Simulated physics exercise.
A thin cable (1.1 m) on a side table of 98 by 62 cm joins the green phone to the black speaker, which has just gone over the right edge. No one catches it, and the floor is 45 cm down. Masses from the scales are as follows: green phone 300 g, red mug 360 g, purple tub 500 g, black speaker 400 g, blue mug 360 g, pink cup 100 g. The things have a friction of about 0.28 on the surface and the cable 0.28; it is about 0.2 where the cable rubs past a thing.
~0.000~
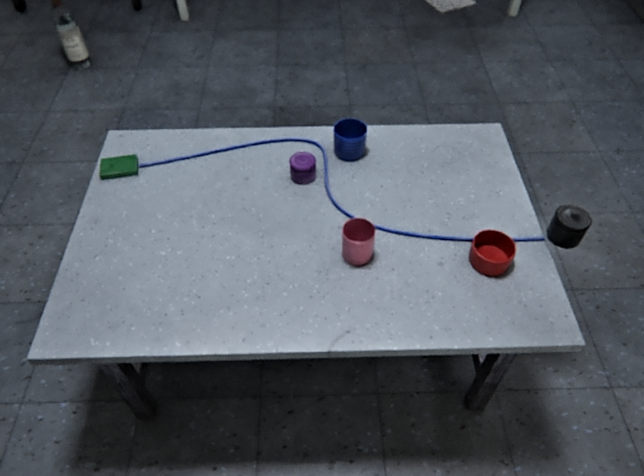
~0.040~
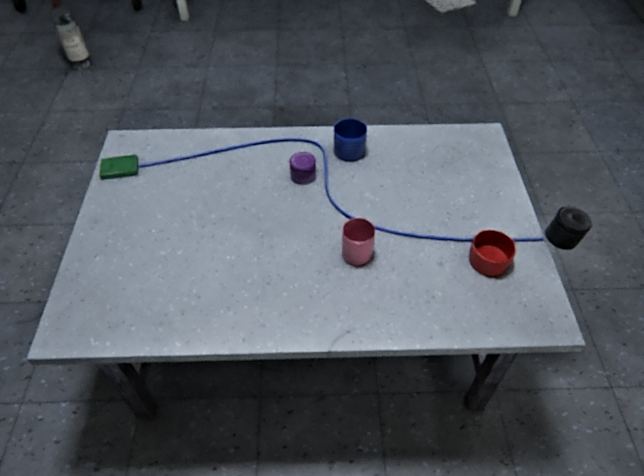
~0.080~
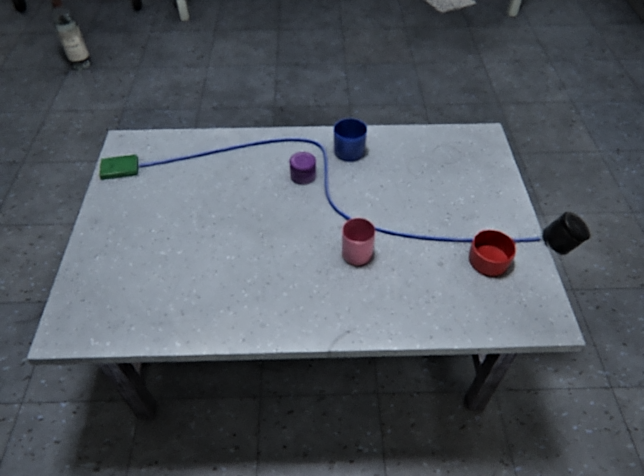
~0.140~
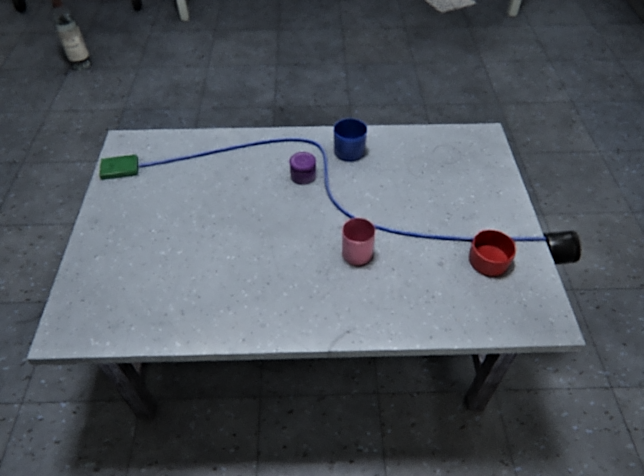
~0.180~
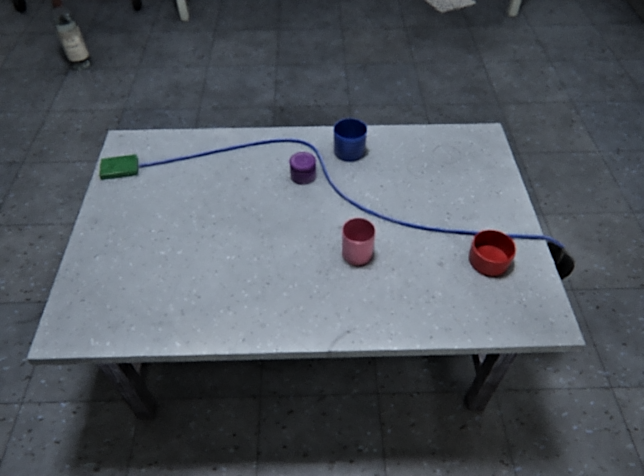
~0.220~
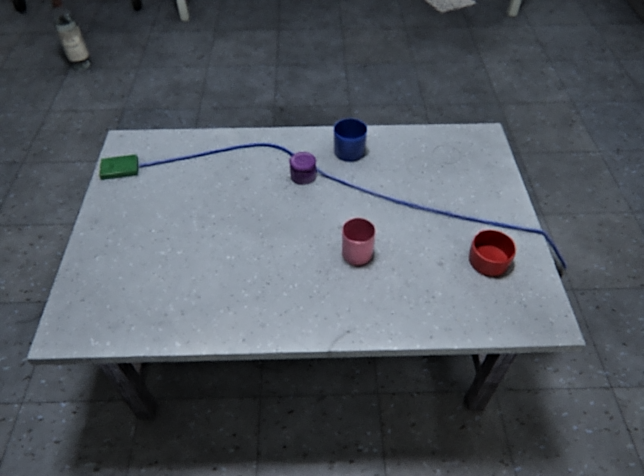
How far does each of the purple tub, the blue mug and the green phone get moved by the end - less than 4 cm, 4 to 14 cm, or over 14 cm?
The purple tub moves less than 4 cm, the blue mug moves less than 4 cm, the green phone moves over 14 cm.
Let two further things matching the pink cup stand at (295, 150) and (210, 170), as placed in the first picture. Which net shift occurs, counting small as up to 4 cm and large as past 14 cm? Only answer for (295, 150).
There it moves a long way.
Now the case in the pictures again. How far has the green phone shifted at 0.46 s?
Shift of the green phone - 20 cm.
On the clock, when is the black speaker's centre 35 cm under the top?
Answer: 0.44 s on the clock.
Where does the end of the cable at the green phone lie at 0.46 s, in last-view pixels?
Look around (229, 168) and you'll see it.
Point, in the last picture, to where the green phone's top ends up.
It comes to rest close to (283, 160).
By 0.5 s, the cable's tail end at (229, 168); green phone 21 cm off its start, black speaker over the edge.
By 0.7 s, the cable's tail end at (301, 168); green phone 38 cm off its start, purple tub 1 cm off its start, black speaker over the edge.
By 1.0 s, the cable's tail end at (301, 168); green phone 38 cm off its start at (283, 160), purple tub 1 cm off its start at (308, 163), black speaker over the edge.
By 1.2 s, the cable's tail end at (301, 168); green phone 38 cm off its start, purple tub 1 cm off its start, black speaker over the edge.
By 2.4 s, the cable's tail end at (301, 168); green phone 38 cm off its start at (283, 160), purple tub 2 cm off its start at (308, 163), blue mug 0 cm off its start at (351, 129), black speaker over the edge.
